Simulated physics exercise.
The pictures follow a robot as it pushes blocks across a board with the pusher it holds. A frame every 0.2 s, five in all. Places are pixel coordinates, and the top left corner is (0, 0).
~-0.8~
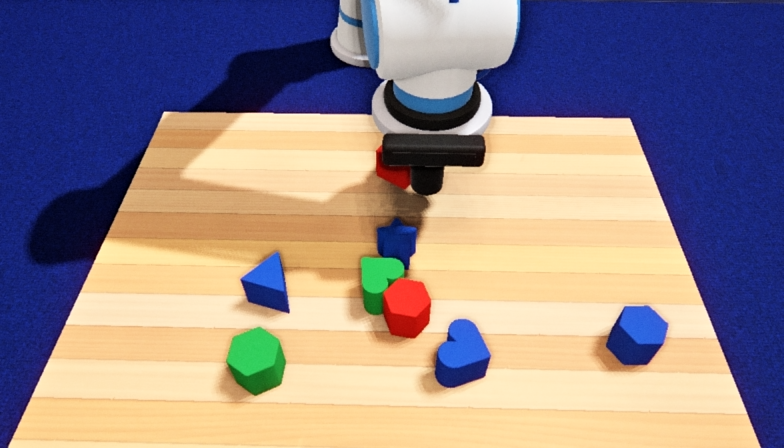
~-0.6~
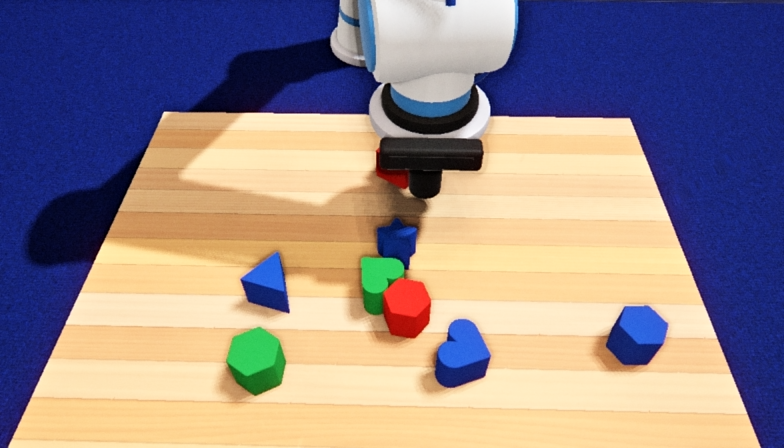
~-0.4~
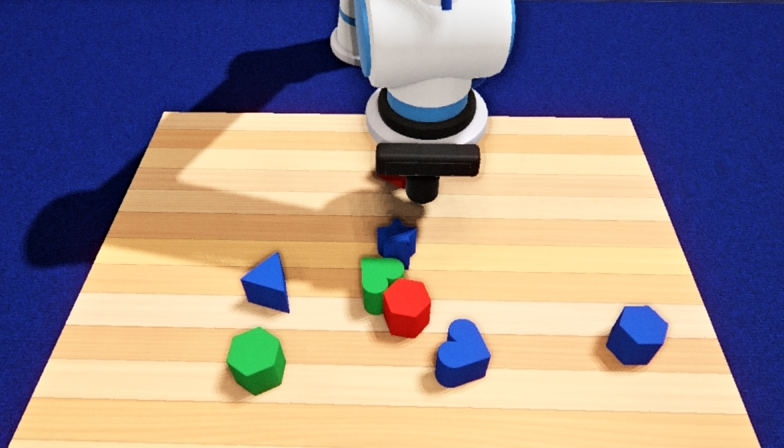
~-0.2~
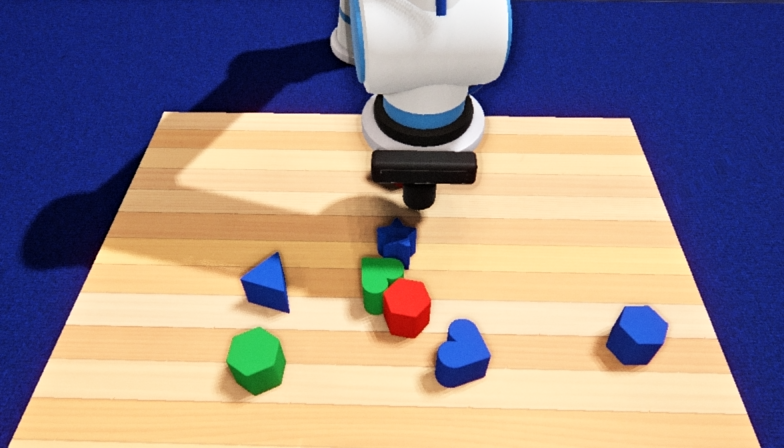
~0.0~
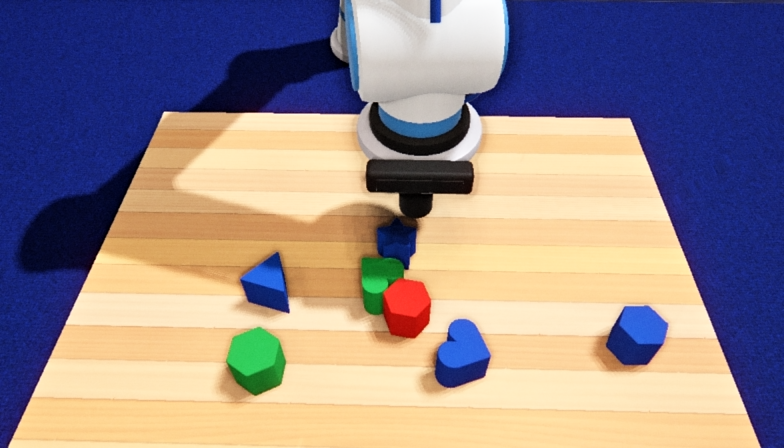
On a wooden board over blue, a robot arm's black tool edging slowly toward the viewer while the coloured blocks stay still.
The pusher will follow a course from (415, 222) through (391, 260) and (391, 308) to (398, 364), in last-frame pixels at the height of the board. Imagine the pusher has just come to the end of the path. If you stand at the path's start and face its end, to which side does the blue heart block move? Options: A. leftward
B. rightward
A: Leftward.
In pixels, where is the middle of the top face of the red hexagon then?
The spot you're after is about (441, 360) in the image.
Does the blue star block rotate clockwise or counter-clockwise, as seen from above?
Viewed from the top, it goes clockwise.
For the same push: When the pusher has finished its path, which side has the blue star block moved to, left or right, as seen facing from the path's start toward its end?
Over to the right.
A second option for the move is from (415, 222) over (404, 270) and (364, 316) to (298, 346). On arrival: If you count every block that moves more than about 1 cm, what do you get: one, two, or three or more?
3 or more blocks.
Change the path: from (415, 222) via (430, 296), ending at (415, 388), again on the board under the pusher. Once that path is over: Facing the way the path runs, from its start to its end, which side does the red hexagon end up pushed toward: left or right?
Off to the right side.
The first path, step by step. One third of the way, pusher at (391, 245); green heart block at (369, 290), turned 25° anticlockwise; blue star block at (374, 259).
Two thirds of the way, pusher at (391, 294); green heart block at (345, 337); blue star block at (364, 306), turned 10° clockwise; red hexagon at (417, 316), turned 30° anticlockwise.
At the end, pusher at (399, 351); green heart block at (321, 361), turned 30° clockwise; blue star block at (361, 343), turned 55° clockwise; red hexagon at (441, 360), turned 85° anticlockwise; blue heart block at (482, 354), turned 30° anticlockwise.
